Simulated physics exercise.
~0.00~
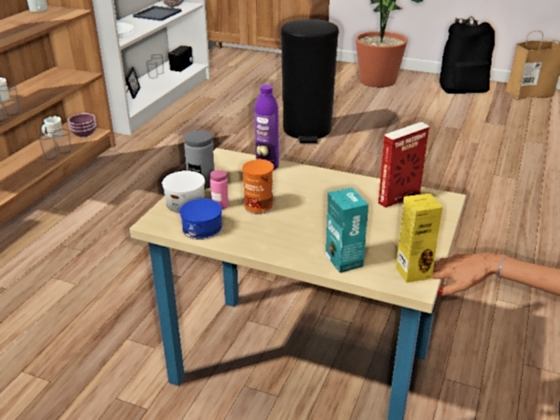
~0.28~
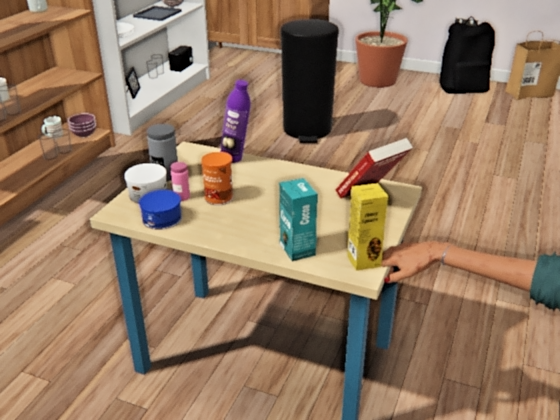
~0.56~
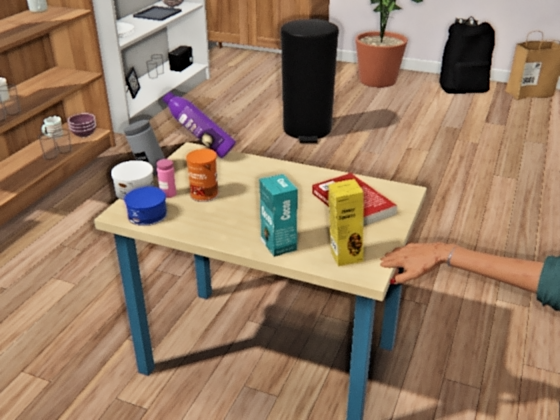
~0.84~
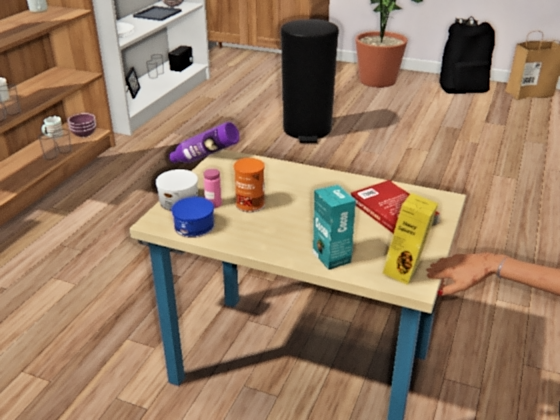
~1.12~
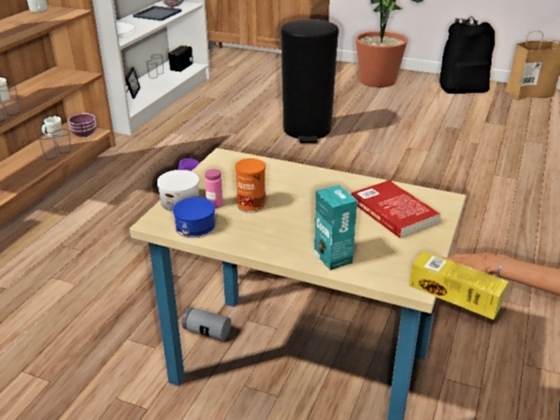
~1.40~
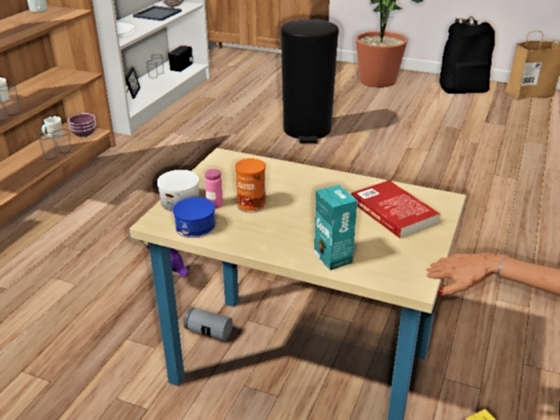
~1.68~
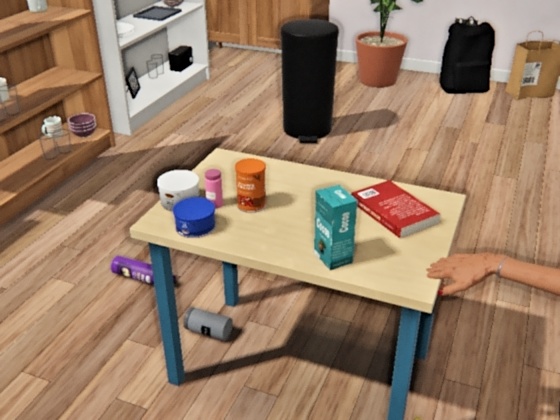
Living room with a hand jerking a small table left and back, toppling a red book and sending bottle, jar and carton floorward.
